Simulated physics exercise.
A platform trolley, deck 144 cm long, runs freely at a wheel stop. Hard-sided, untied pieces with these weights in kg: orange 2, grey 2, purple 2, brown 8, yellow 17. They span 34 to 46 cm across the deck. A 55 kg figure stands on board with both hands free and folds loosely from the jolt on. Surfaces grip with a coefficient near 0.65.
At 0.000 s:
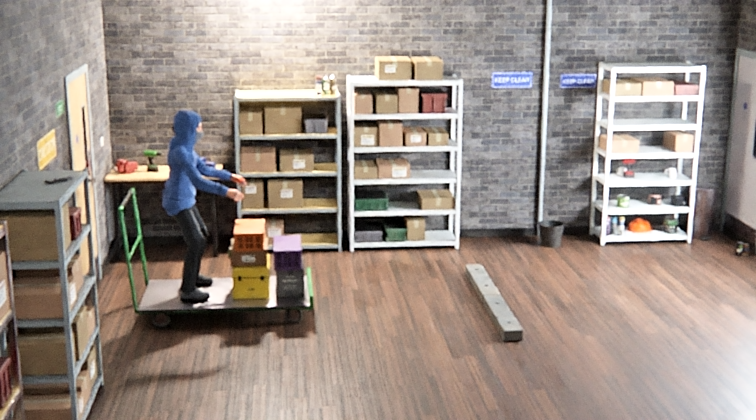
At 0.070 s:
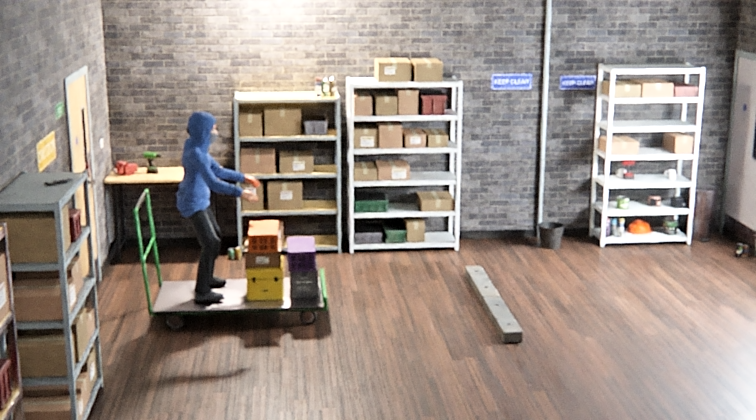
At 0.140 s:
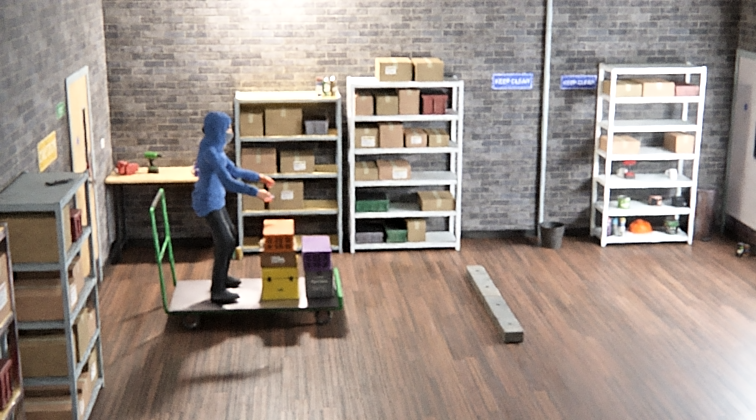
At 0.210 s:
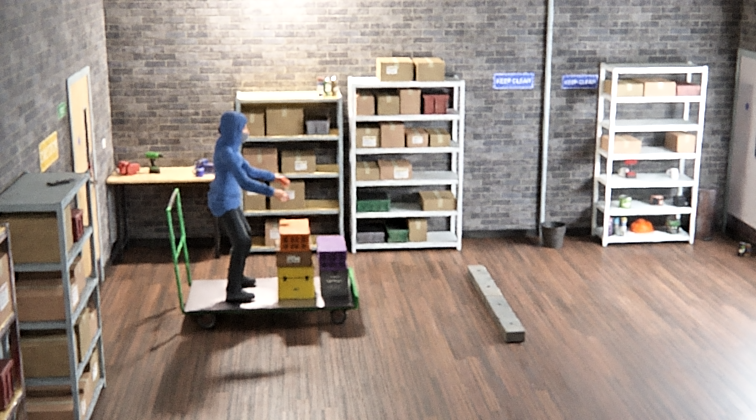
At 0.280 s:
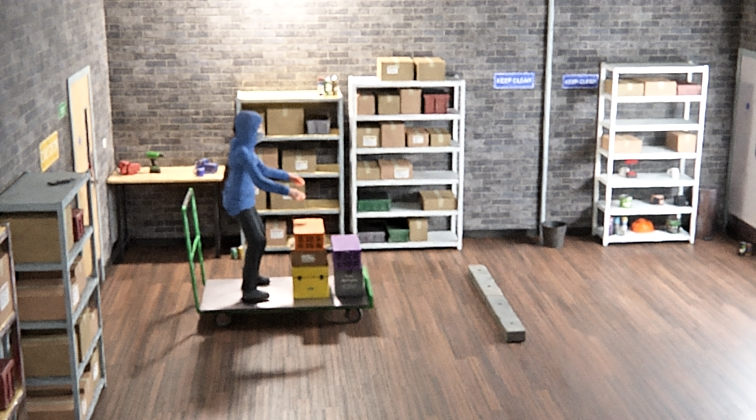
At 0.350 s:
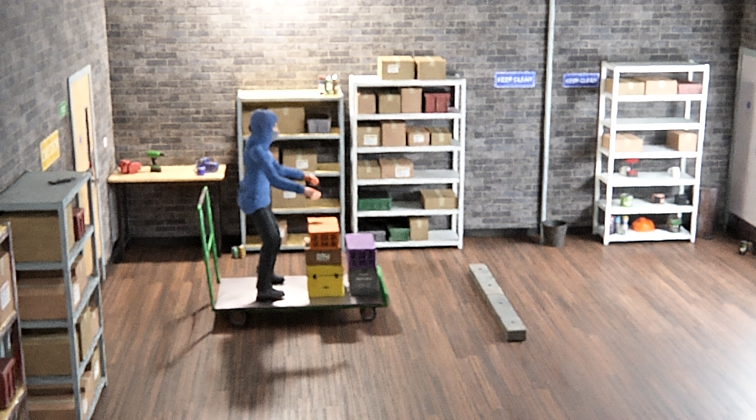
A platform trolley carrying a blue-hooded figure and stacked crates rolls steadily right across the floor.
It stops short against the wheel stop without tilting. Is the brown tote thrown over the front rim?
The brown tote keeps its place on the deck.
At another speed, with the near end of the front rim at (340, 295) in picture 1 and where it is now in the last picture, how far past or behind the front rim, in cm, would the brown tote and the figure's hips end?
Then brown 30 behind, hips 100 behind.
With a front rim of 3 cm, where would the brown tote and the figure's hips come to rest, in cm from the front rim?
In that case brown 40 behind, hips 70 behind.
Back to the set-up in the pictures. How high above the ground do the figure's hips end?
Some 60 cm up.
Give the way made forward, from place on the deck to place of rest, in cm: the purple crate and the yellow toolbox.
Purple 80, yellow 5.
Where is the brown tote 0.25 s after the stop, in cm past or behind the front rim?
Some 40 cm behind it.
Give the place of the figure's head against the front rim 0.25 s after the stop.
About 50 cm behind the rim.
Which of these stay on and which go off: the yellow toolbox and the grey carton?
Yellow on, grey on.
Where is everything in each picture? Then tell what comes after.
The first frame shows brown tote (250, 252), purple crate (287, 253), rim corner (311, 305); 0 cm covered, 164 to go.
The second frame shows brown tote (263, 254), purple crate (301, 254), rim corner (326, 306); 12 cm covered, 152 to go.
The third frame shows brown tote (278, 253), purple crate (316, 253), rim corner (341, 306); 25 cm covered, 139 to go.
The fourth frame shows brown tote (294, 253), purple crate (331, 253), rim corner (357, 305); 37 cm covered, 127 to go.
The fifth frame shows brown tote (308, 252), purple crate (346, 252), rim corner (371, 304); 49 cm covered, 115 to go.
The sixth frame shows brown tote (323, 251), purple crate (360, 251), rim corner (386, 303); 61 cm covered, 102 to go. Speed about 1.8 m/s.
After 0.93 s the deck stops.
After 1.48 s the brown tote is 44 cm behind the rim, tilted 0°, near (448, 247) in the last picture's view.
After 1.93 s the brown tote is 45 cm behind the rim, tilted 0°, near (448, 247) in the last picture's view.
Final state at 2.9 s, past the rim, orange crate and purple crate; behind it, grey carton, brown tote, yellow toolbox and the figure's hips.
